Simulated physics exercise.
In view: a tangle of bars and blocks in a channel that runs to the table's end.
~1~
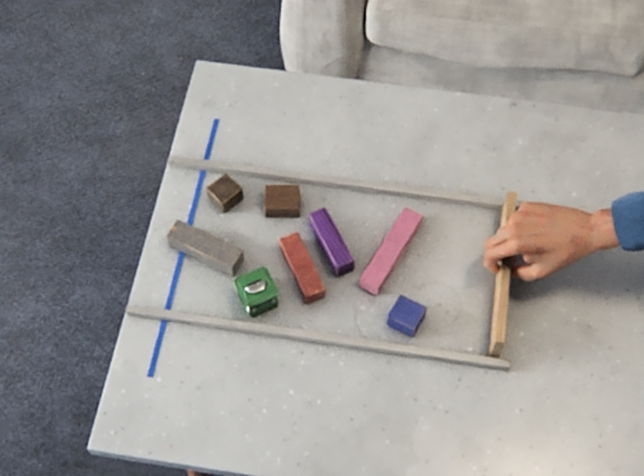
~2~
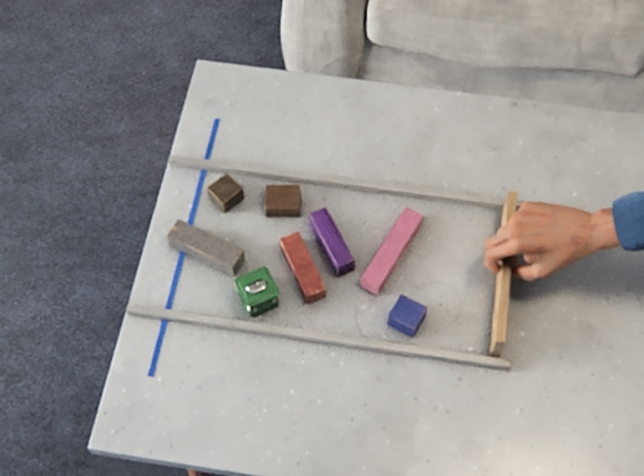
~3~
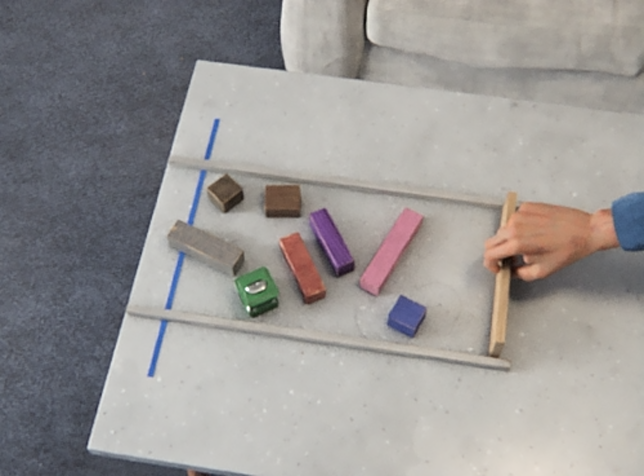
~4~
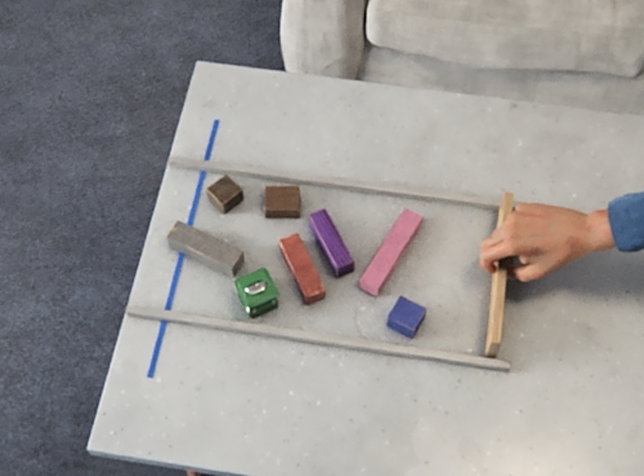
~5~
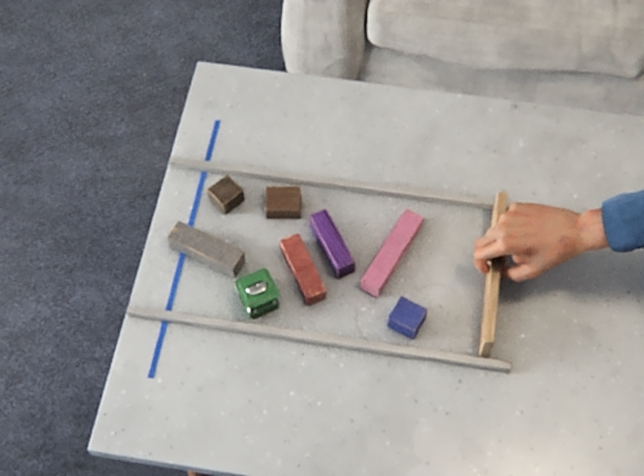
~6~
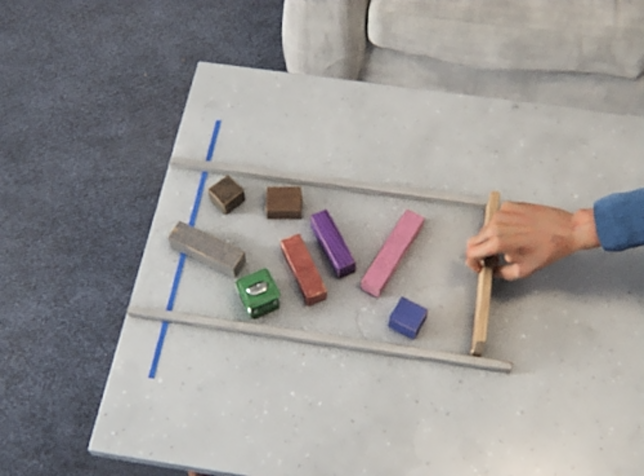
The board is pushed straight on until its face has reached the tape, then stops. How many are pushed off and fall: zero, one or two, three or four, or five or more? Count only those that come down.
The number that fall off is five or more.
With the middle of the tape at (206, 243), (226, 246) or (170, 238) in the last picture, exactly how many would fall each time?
The counts: 2, 1 and 6.
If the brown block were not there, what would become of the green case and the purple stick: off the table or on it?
The green case tumbles off, the purple stick survives.
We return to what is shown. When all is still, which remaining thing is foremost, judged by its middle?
That is the purple stick.
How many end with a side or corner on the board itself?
The number is 2.
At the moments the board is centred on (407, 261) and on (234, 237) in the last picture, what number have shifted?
The counts are 2 and 8.
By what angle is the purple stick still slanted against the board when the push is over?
Some 0 degrees.
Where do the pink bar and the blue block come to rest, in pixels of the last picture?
The pink bar stops around (180, 223); the blue block around (157, 289).
Soon after, none off yet; grey bar at rest near (207, 249); black block at rest near (227, 195); green case at rest near (259, 294).
Then, none off yet; grey bar moved a little near (188, 250); black block moved about its own width near (201, 189); green case moved about its own width near (213, 293).
At rest, the number that fall off is five or more; fallen, red bar, brown block, green case, black block and grey bar.
